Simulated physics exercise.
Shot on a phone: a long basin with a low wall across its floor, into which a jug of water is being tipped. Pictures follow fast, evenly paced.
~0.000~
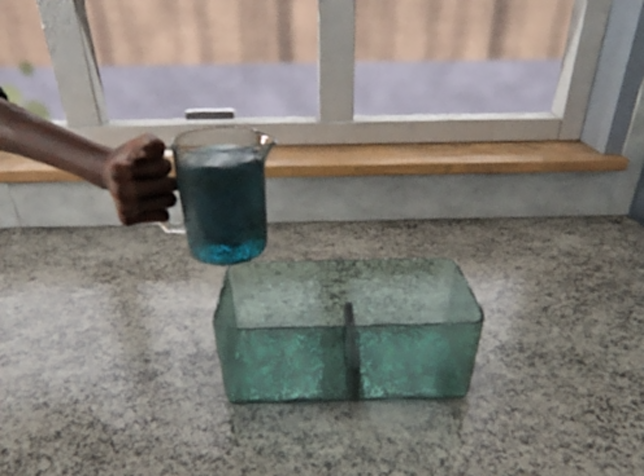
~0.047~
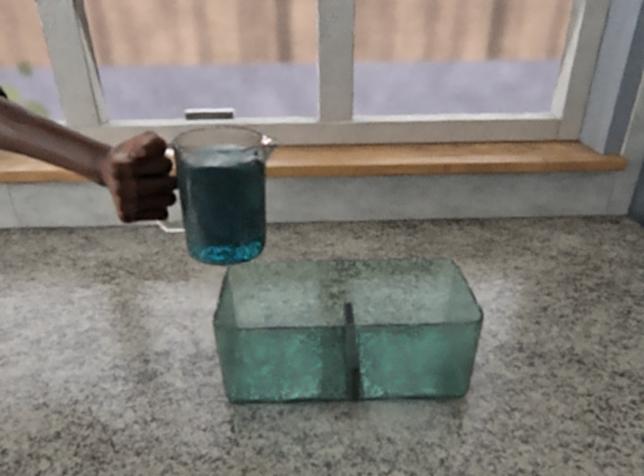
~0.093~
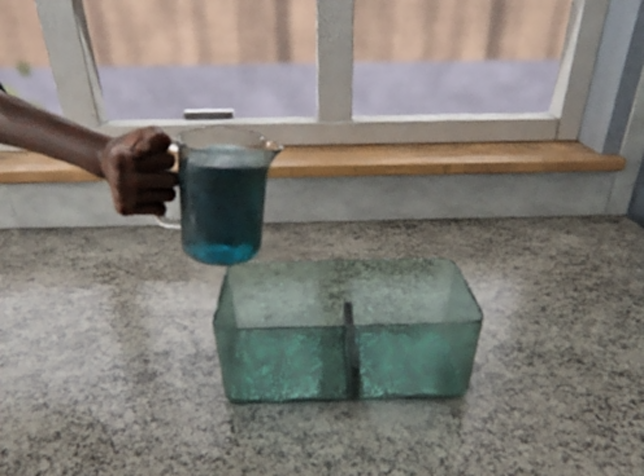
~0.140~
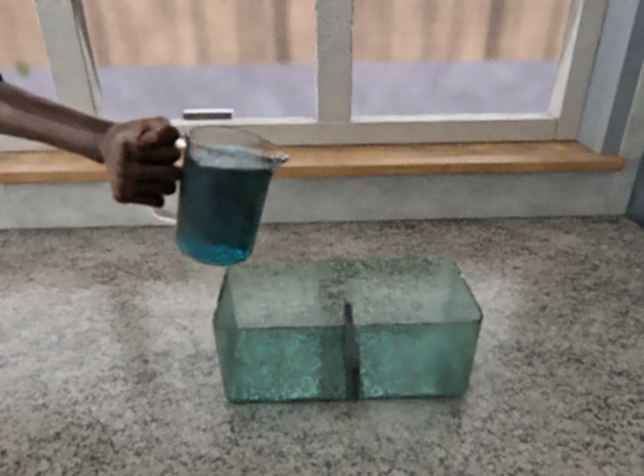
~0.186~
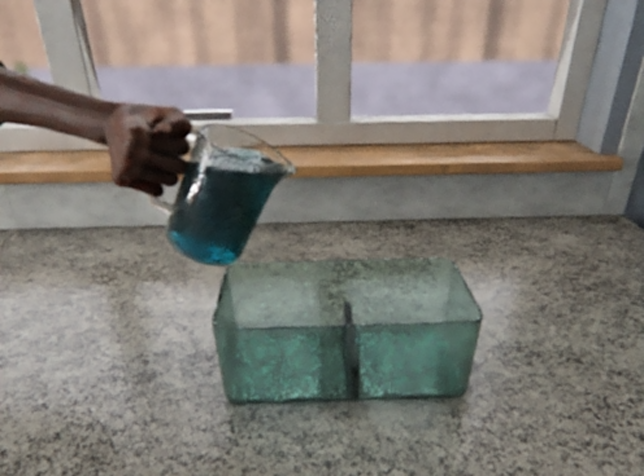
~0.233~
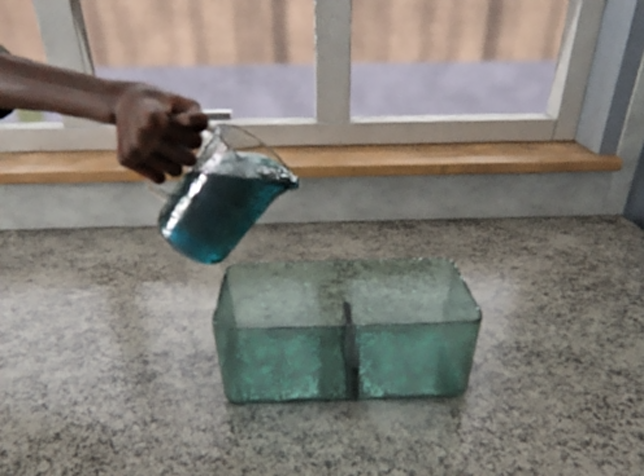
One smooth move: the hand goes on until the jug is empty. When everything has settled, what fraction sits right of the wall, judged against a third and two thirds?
The bottom band.
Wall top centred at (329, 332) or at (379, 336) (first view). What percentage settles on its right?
Note - case one near 45 %, case two near 5 %.
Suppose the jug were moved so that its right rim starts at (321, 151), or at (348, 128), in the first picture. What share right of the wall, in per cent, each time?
It works out to around 65 % and then around 90 %.
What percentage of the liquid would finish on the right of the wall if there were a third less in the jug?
Roughly 5 percent.
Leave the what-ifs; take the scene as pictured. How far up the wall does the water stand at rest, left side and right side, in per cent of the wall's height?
Left part: 50 per cent; right part: 10.
A moment on, the jug is tipped right over and 53 per cent is still to pour, 14 is left of the wall and 10 right of it.
Next, the jug is tipped right over and 7 per cent is still to pour, 70 is left of the wall and 12 right of it.
Then the jug is tipped right over and 0 per cent is still to pour, 79 is left of the wall and 13 right of it.
Later the jug is tipped right over and 0 per cent is still to pour, 80 is left of the wall and 14 right of it.
In the end 80 per cent lies left of the wall, 14 right of it and 6 outside.
